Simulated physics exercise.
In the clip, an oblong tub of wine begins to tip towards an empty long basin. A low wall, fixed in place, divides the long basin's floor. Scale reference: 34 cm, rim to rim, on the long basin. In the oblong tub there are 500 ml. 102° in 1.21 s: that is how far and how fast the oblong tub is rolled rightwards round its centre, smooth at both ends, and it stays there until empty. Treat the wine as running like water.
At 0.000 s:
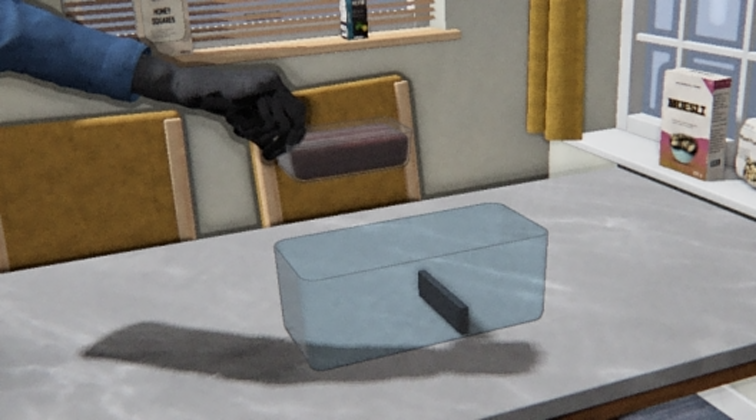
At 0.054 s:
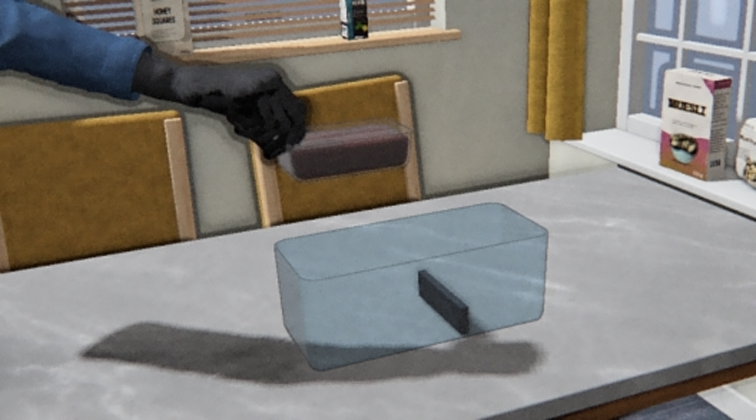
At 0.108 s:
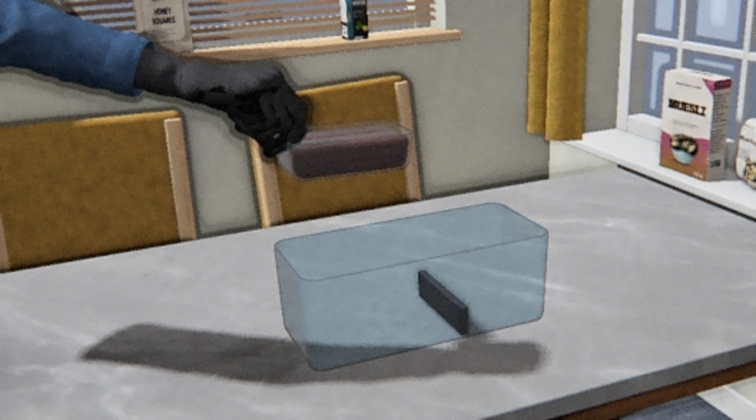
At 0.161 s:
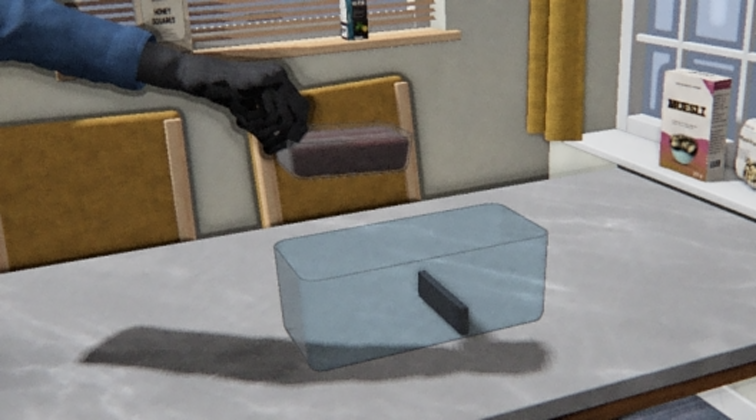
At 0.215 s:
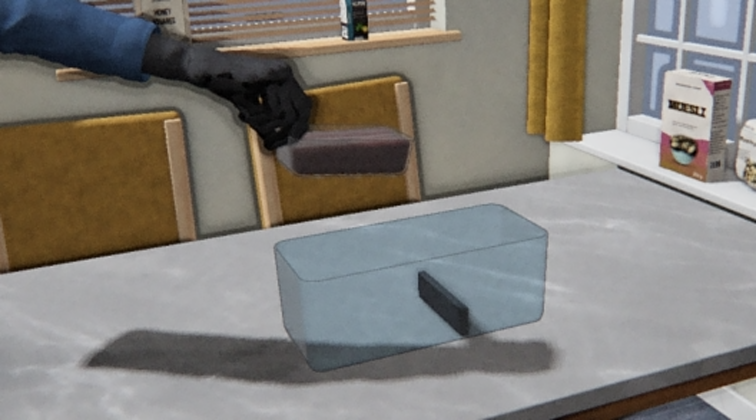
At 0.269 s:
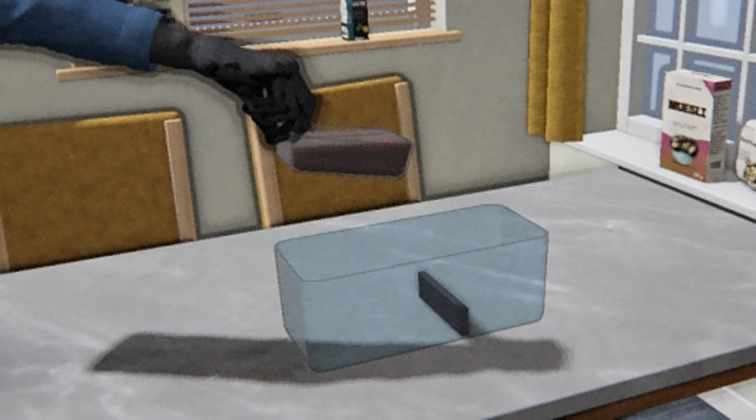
A black-gloved hand held a small, dark, oblong tub above a clear, empty long basin with a low wall across its floor, then slowly rolled the tub slightly to the right.
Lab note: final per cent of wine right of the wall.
Approx. 69 %.
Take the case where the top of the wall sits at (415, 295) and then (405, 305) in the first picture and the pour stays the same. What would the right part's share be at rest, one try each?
The first try gives 80 percent and the second 80 percent.
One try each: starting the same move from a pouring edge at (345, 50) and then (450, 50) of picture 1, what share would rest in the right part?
15 in a hundred, followed by 60 in a hundred.
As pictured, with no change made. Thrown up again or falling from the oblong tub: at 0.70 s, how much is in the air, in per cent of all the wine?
Some 40 % is the figure.
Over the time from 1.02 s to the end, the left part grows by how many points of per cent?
Some 6 per cent.
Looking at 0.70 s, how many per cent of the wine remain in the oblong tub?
About 18 per cent.
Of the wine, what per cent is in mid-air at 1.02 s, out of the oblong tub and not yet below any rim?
3 per cent, roughly.
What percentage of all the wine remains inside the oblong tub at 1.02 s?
3 in a hundred, give or take.
After 0.70 s the tilt is 64° and 17 per cent is still to pour, 6 is left of the wall and 37 right of it.
After 1.02 s the tilt is 96° and 3 per cent is still to pour, 24 is left of the wall and 69 right of it.
After 1.35 s the tilt is 102° and 0 per cent is still to pour, 29 is left of the wall and 69 right of it.
After 1.71 s the tilt is 102° and 0 per cent is still to pour, 29 is left of the wall and 69 right of it.
In the end 29 per cent lies left of the wall, 69 right of it and 2 outside.
